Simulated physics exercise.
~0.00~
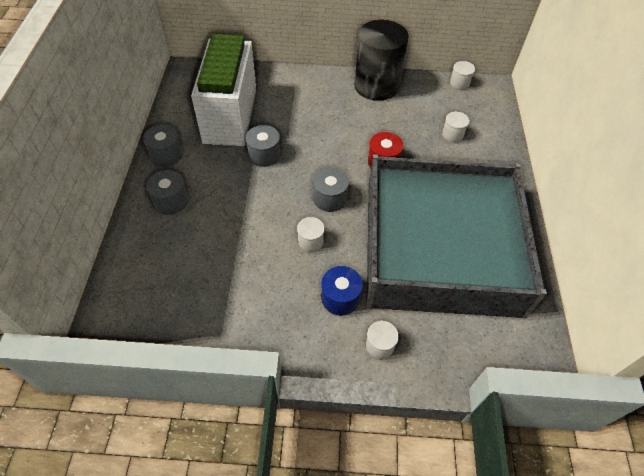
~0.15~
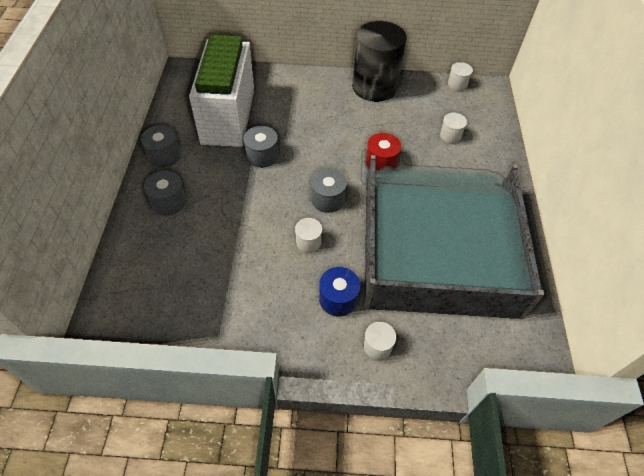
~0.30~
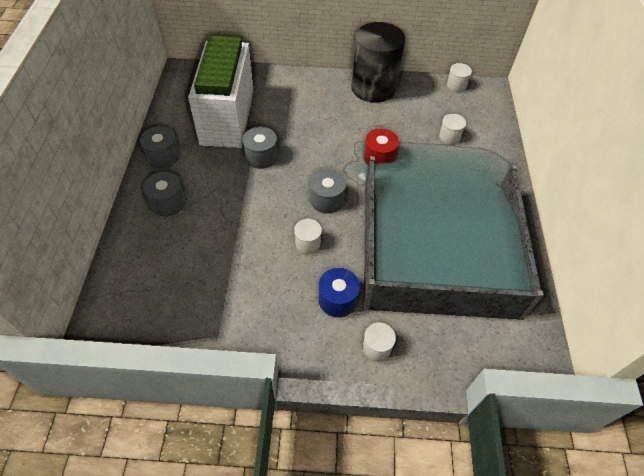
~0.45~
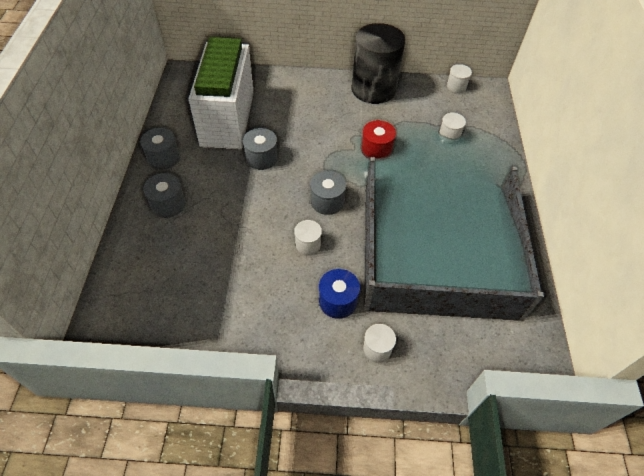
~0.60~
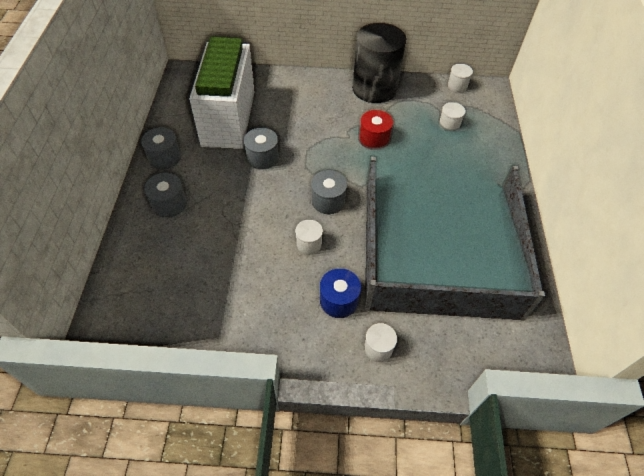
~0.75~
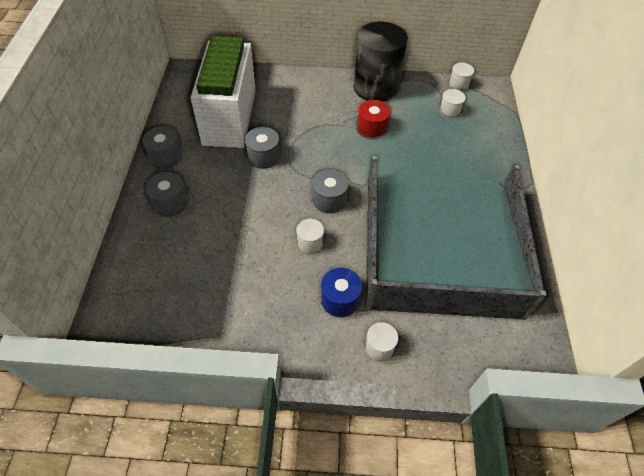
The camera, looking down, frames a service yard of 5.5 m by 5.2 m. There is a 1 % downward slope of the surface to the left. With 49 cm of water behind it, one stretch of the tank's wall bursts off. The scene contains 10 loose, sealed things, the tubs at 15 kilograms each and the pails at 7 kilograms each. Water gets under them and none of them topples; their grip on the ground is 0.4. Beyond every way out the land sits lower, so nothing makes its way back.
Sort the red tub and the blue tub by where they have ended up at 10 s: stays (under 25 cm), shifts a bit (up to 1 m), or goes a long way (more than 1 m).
At 10 s, the red tub goes a long way, the blue tub stays.
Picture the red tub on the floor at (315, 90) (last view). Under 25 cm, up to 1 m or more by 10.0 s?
By that time it is swept a long way.
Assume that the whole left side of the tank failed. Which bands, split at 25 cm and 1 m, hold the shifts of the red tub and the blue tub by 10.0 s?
The red tub remains where it was; the blue tub is swept a long way.
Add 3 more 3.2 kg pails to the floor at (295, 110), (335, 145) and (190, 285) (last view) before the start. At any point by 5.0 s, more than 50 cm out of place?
Answers, first to last: Exceeding, exceeding, not exceeding.
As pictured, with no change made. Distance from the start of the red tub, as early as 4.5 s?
300 cm, give or take.
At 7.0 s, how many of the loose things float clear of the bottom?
Just then, the number is 2.
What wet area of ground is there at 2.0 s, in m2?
Some 12 m2.
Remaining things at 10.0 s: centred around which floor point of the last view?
Mean position: Approximately (288, 237).
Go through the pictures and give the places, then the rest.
The red tub at (387, 144), on the bottom; the blue tub at (342, 284) rests on the ground; 2.9 m2 under water; 0 of 10 have shifted, in the first picture.
The red tub at (385, 145) rests on the ground; the blue tub at (340, 284), on the bottom; 3.6 m2 under water; 0 of 10 have shifted, in the second picture.
The red tub at (383, 140) rests on the ground, 10 cm from its start; the blue tub at (339, 285), on the bottom; 4.4 m2 under water; 1 of 10 have shifted, in the third picture.
The red tub at (380, 132), on the bottom, 29 cm from its start; the blue tub at (340, 287) rests on the ground; 5.4 m2 under water; 1 of 10 have shifted, in the fourth picture.
The red tub at (377, 121), on the bottom, 49 cm from its start; the blue tub at (341, 286) rests on the ground; water covers 6.6 m2; 2 of 10 have shifted, in the fifth picture.
The red tub at (375, 111), on the bottom, 69 cm from its start; the blue tub at (342, 285), on the bottom; 7.9 m2 under water; 2 of 10 have shifted, in the sixth picture.
After 2.0 s the red tub is near (300, 66), 2.0 m from its start, aground; the blue tub is near (342, 285), 0.0 m from its start, aground; 0 of 10 are out; 2 afloat.
After 4.5 s the red tub is near (169, 109), 3.1 m from its start, aground; the blue tub is near (342, 285), 0.0 m from its start, aground; 0 of 10 are out; 2 afloat.
After 7.0 s the red tub is near (174, 142), 2.8 m from its start, afloat; the blue tub is near (342, 285), 0.0 m from its start, aground; 0 of 10 are out; 2 afloat.
After 10.0 s the red tub is near (190, 151), 2.6 m from its start, aground; the blue tub is near (342, 285), 0.0 m from its start, aground; 0 of 10 are out; 0 afloat.
